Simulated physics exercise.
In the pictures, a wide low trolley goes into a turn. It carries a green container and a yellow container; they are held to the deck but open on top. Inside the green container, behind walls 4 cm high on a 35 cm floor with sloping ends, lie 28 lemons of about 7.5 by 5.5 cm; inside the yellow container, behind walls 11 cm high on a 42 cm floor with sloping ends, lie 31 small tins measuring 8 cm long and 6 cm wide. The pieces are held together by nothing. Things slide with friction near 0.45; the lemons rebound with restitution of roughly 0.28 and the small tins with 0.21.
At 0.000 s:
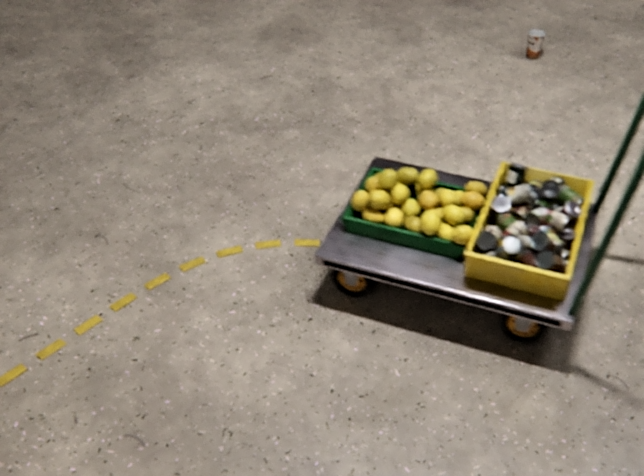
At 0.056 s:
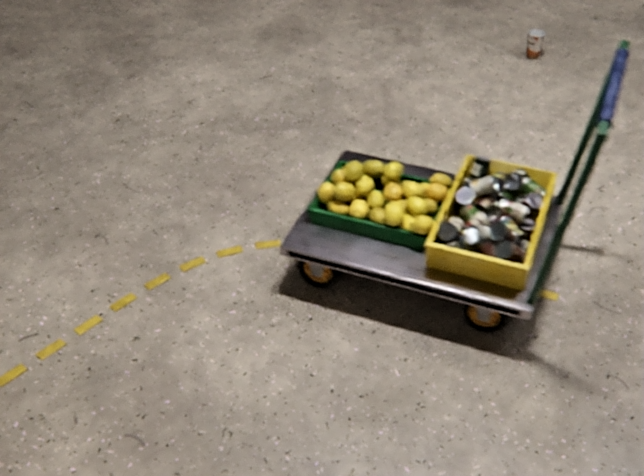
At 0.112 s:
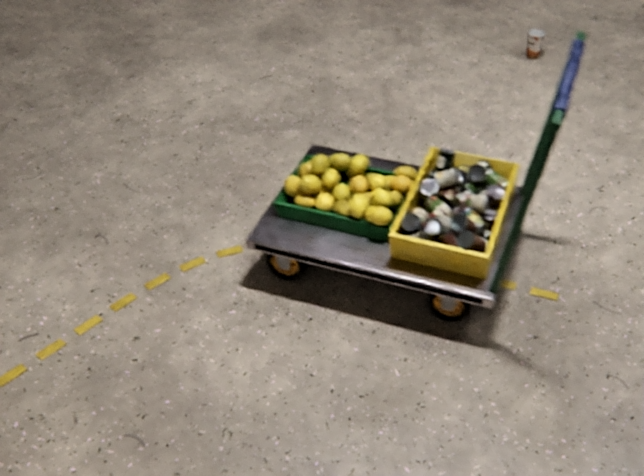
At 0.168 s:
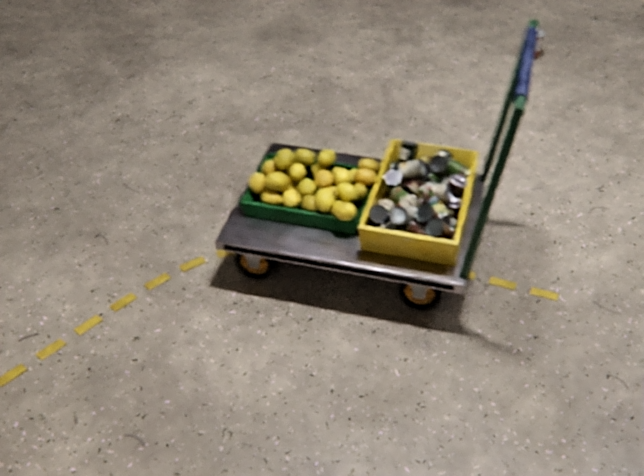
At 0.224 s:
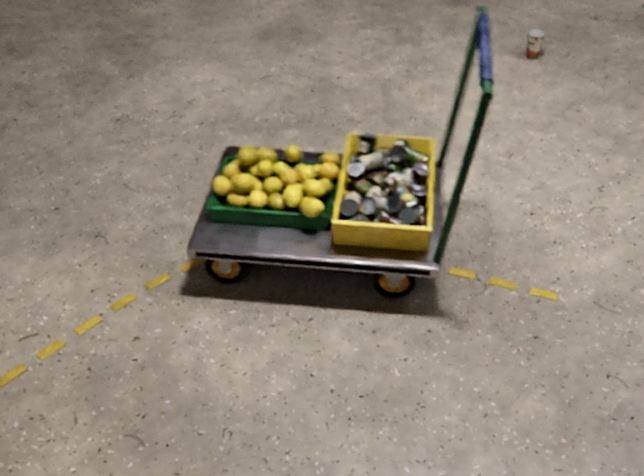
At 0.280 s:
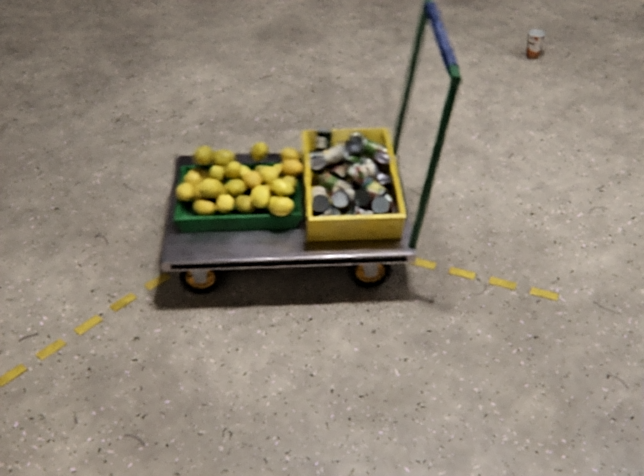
The footage shows a low trolley carrying lemons in a green container and small tins in a yellow one, rolling leftward across a speckled floor along a dashed yellow line, then gradually turning toward the viewer as it follows the curve.
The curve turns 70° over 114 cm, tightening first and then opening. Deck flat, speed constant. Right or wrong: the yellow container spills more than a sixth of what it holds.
Wrong.
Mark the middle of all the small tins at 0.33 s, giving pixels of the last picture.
Roughly at (329, 180).
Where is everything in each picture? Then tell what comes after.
In the first frame (places track the rim corner closest to us here, unless another is named), yellow container (569, 276); green container (by its farthest rim corner) (374, 169); heading changed by 0°, 0 cm rolled; all still inside.
Yellow container (526, 265); green container (341, 161); heading changed by 0°, 12 cm rolled, in the second frame.
Yellow container (488, 254); green container (308, 156); heading changed by 1°, 24 cm rolled, in the third frame.
Yellow container (456, 241); green container (270, 154); heading changed by 6°, 36 cm rolled, in the fourth frame.
Yellow container (429, 227); green container (228, 157); heading changed by 14°, 48 cm rolled, in the fifth frame.
Yellow container (403, 214); green container (184, 167); heading changed by 25°, 60 cm rolled; 1 out, the lowest lemon at (259, 152), in the sixth frame.
After 0.33 s, the green container is down by 4 of 28 and the yellow container has all 31.
After 0.44 s, the green container is down by 4 of 28 and the yellow container has all 31.
After 0.60 s, the green container is down by 7 of 28 and the yellow container has all 31.
Outcome (at 1.05 s), the green container is down by 7 of 28 and the yellow container has all 31. Asked share, 0 of 31, 0 per cent.
